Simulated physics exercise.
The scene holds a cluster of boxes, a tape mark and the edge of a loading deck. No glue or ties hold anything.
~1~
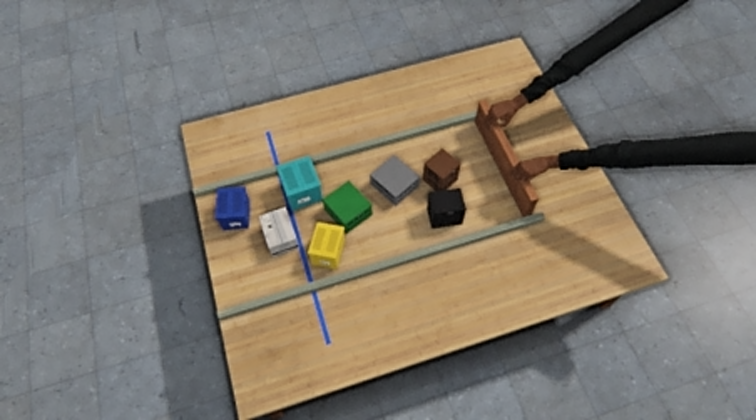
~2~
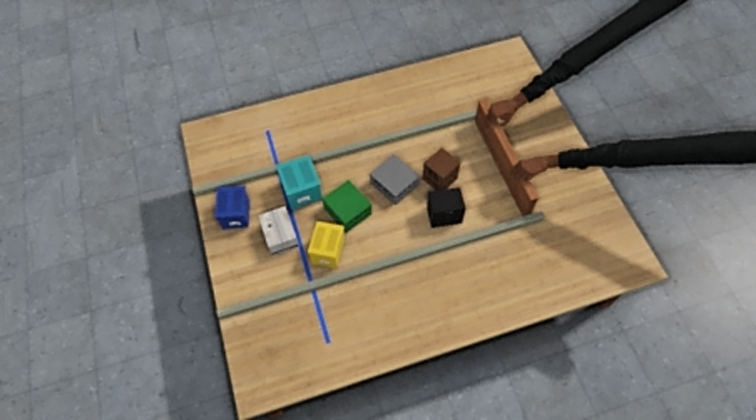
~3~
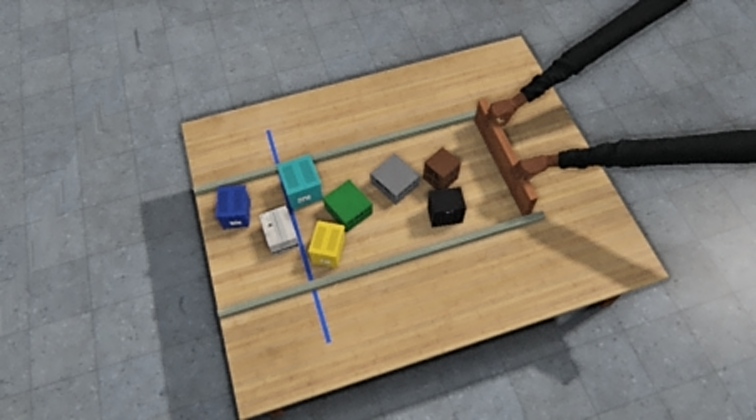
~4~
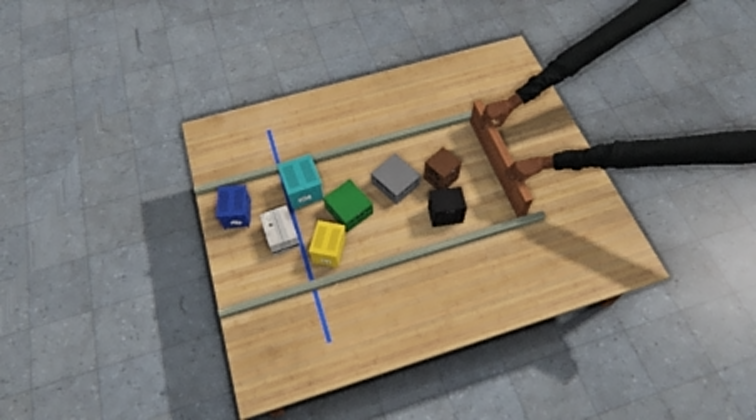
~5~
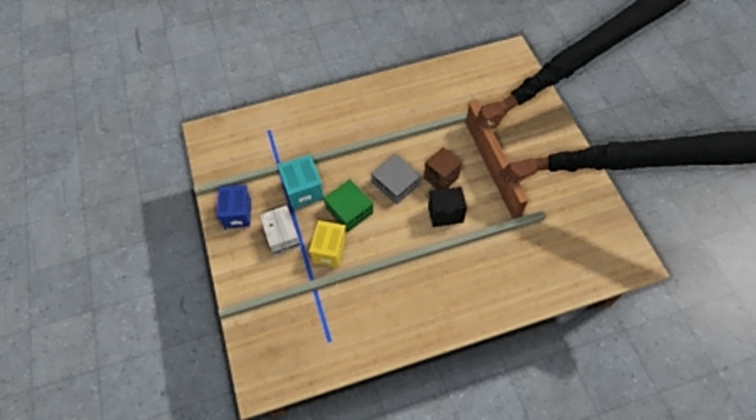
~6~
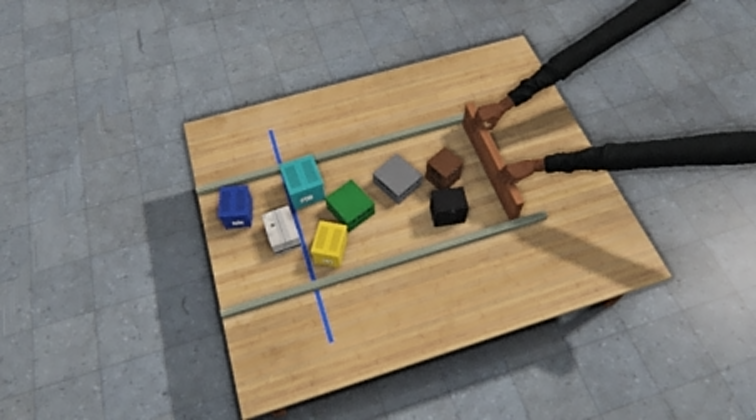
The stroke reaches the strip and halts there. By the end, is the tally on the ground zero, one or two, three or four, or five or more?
Seems the ones that don't stay up number one or at most two, for sure.
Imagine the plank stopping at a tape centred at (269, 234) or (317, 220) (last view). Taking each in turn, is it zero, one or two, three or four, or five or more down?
In turn: Three or four; one to two.
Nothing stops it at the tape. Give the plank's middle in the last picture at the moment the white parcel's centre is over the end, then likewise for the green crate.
The middle is at (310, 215) when it's the white parcel, and at (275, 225) when it's the green crate.
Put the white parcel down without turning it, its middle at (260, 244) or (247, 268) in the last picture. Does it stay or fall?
In turn it stays put; stays put.
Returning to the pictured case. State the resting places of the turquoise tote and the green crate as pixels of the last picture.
First (210, 202), then (225, 250).
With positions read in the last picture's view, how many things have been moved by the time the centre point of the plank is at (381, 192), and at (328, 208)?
Well, it's 7 at the first one and 8 at the second.
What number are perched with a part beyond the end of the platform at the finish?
That adds up to 2.
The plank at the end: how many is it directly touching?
All in all, 2.
Soon after, none off yet; blue tote at rest near (236, 208); white parcel at rest near (282, 231); turquoise tote at rest near (303, 183).
After that, none off yet; blue tote at rest near (236, 208); white parcel displaced about its own width near (259, 240); turquoise tote displaced about its own width near (277, 188).
In the end, the number that fall off is one or two; gone, white parcel and blue tote.
